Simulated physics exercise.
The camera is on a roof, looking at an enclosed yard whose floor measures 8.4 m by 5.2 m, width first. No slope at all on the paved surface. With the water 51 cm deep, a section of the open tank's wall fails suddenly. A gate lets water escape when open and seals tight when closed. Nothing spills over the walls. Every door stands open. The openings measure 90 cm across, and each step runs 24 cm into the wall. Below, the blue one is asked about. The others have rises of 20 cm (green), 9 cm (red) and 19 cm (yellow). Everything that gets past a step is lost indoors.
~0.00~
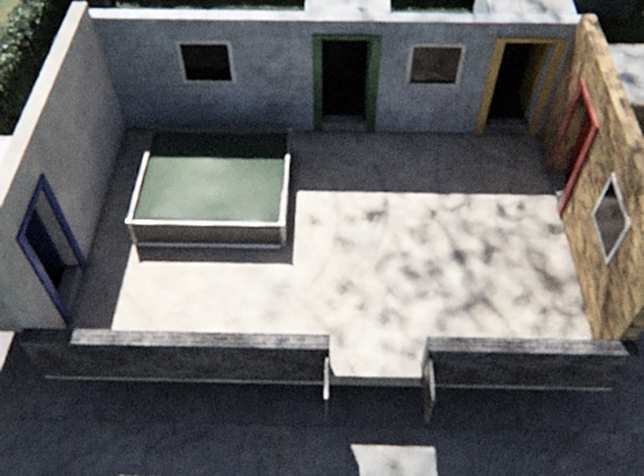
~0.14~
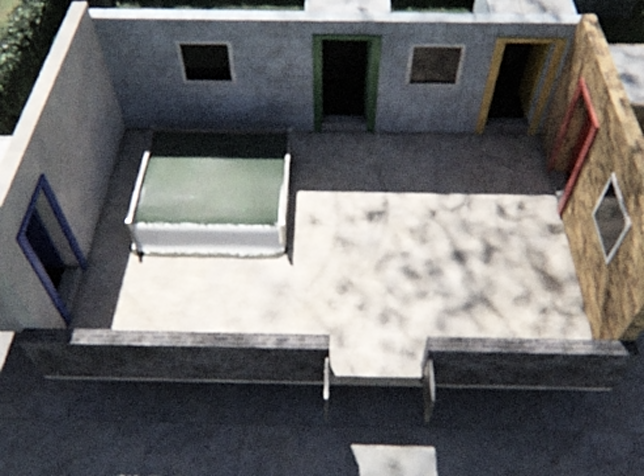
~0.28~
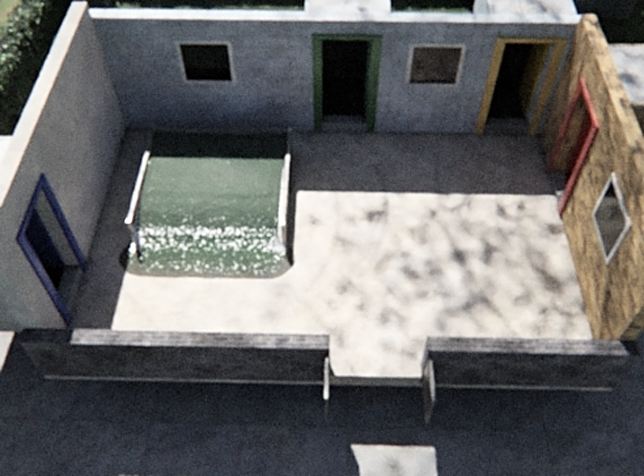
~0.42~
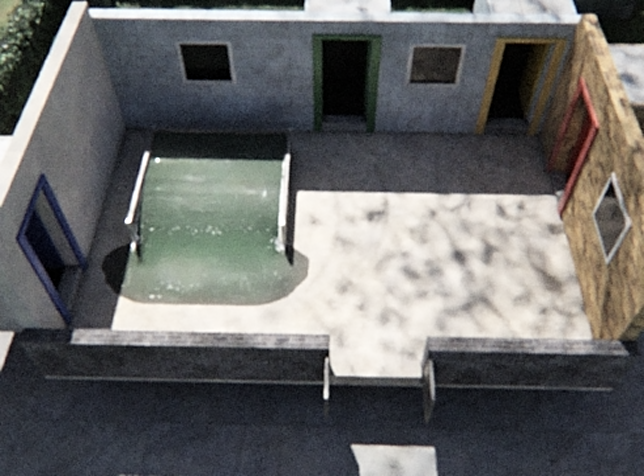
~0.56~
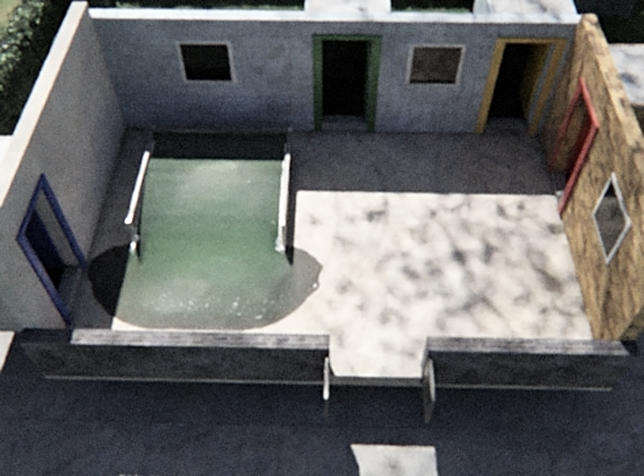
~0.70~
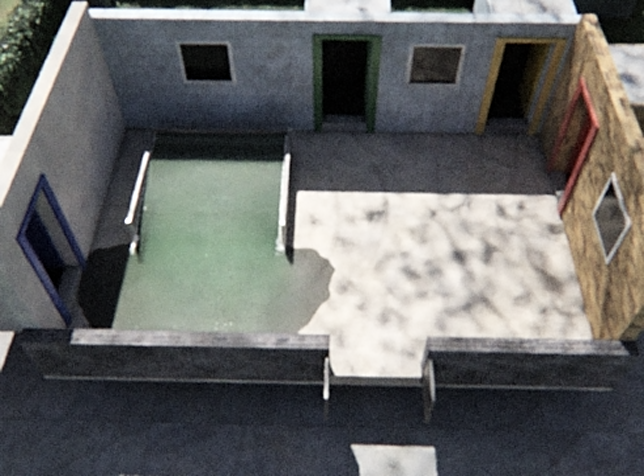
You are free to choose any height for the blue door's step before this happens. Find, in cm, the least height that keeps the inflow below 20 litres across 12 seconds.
The least height is about 20 cm.
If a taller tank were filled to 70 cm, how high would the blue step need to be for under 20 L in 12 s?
The step would need to be some 28 cm high.
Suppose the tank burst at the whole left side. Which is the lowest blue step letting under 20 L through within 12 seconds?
Required height: Approx. 9.5 cm.
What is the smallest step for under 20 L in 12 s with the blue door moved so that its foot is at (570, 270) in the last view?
It needs about 7.5 cm.
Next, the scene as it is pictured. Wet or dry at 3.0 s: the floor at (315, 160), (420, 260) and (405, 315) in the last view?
Status: Clear / clear / submerged.
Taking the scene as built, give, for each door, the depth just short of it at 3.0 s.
At the green door the depth is 0 cm, at blue 25 cm, at red 0 cm and at yellow 0 cm.
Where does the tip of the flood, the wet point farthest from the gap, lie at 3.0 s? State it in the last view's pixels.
Lab note: Front tip approx. (522, 365).
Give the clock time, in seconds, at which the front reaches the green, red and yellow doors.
For green it's 6.5 s, for red 5.0 s, and for yellow 6.5 s.
After 1.4 s water covers 25 % of the floor, deepest (36 cm) near (185, 358); 9 cm at the blue door, 0 litres in over its 19 cm step.
After 3.0 s water covers 35 % of the floor, deepest (34 cm) near (59, 355); 25 cm at the blue door, 9 litres in over its 19 cm step.
After 12.0 s water covers 95 % of the floor, deepest (12 cm) near (573, 288); 7 cm at the blue door, 23 litres in over its 19 cm step.
At the blue door as built, the water arrived by 0.8 s and peaked near 25 cm at 2.8 s.
Run again over the same 12 s with other heights there, 34 litres in over 17.5 cm, 4 litres over 24 cm. The limit of 20 litres is kept from about 20 cm up.
